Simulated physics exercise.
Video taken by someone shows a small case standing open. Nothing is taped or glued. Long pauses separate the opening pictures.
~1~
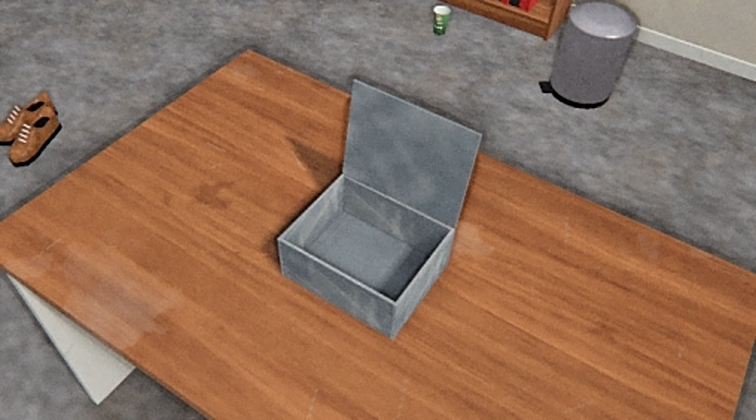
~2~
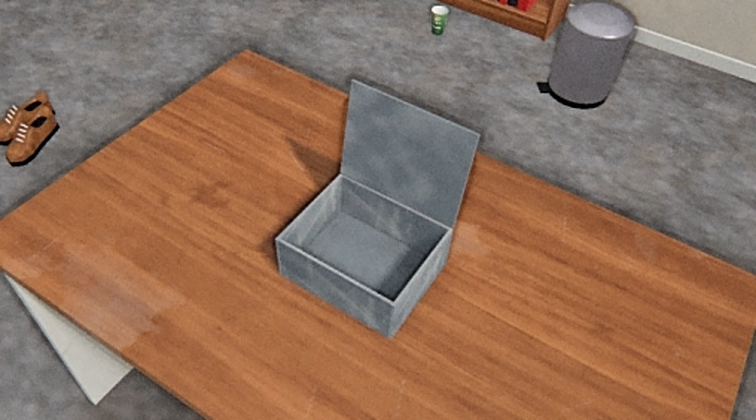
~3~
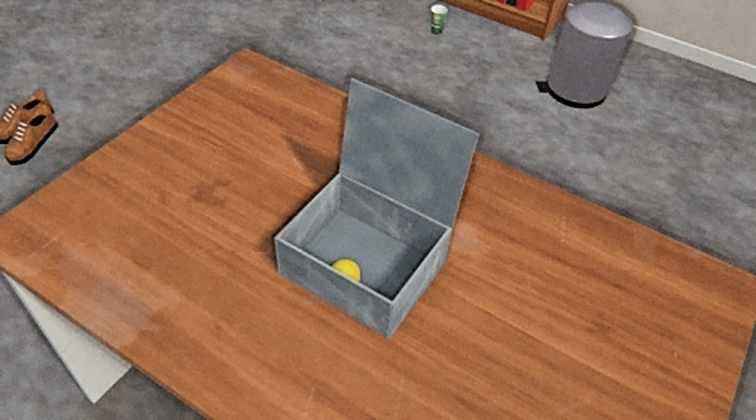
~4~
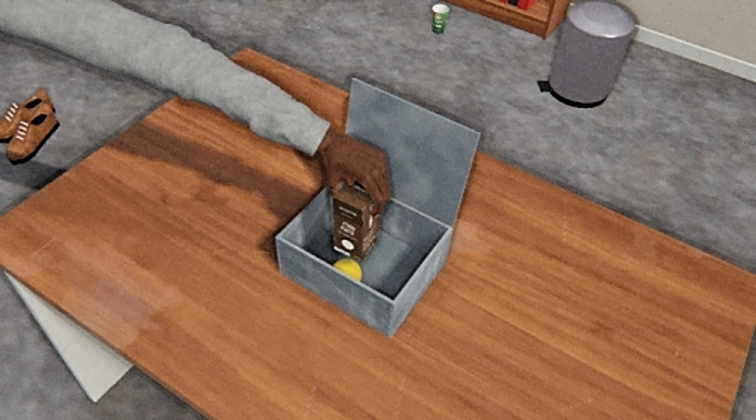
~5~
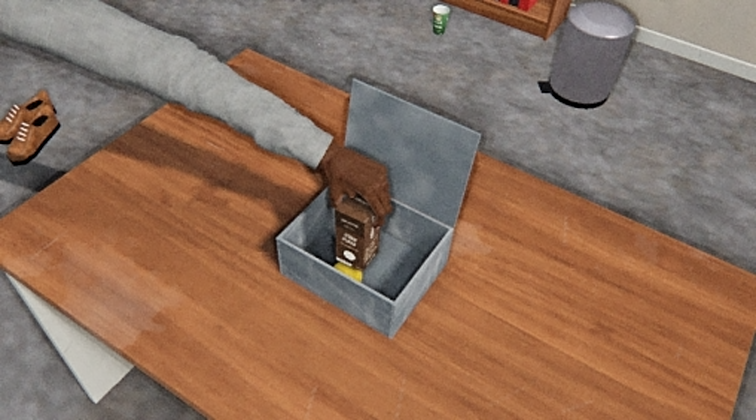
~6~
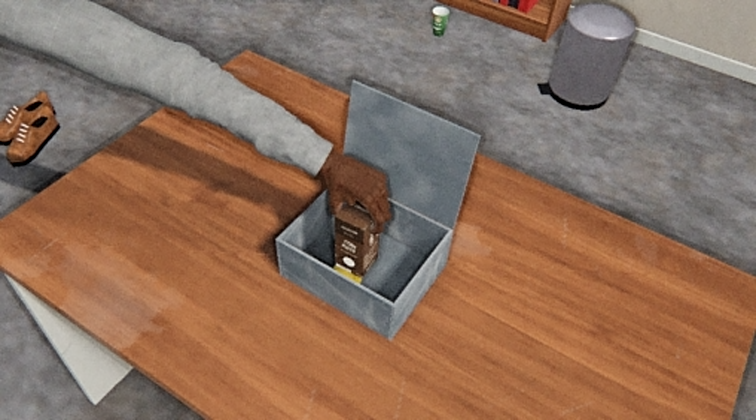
On a wooden table, an open gray box sat empty until a yellow ball appeared inside, and then a gray-sleeved arm reached in from the left and lowered a brown carton into the box.
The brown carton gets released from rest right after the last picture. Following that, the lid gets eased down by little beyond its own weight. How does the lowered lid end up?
It ends up shut.
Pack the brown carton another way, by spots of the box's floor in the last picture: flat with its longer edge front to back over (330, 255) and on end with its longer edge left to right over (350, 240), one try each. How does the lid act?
The first time it seals the box, the second time it cannot come down.
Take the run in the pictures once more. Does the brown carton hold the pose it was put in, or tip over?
In the end, the brown carton winds up askew.
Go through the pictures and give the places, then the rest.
In the first frame, the last thing is not in view yet.
In the second frame, the last thing is not in view yet.
In the third frame, the last thing is not in view yet.
In the fourth frame, still above its spot; brown carton (356, 220).
In the fifth frame, still above its spot; brown carton (358, 232).
In the sixth frame, put in, still held; brown carton (358, 239).
Then, 1.00 s later than the last frame, lid starting down; brown carton on its side near (388, 262); yellow lemon moved a little.
Then, 1.80 s later than the last frame, lid 44° above the rim; brown carton on its side near (388, 262); yellow lemon moved about its own width.
When it is over, lid shut; lying over in the box, brown carton; moved from the start, yellow lemon. End places, in pixels of the last picture, brown carton near (388, 262).
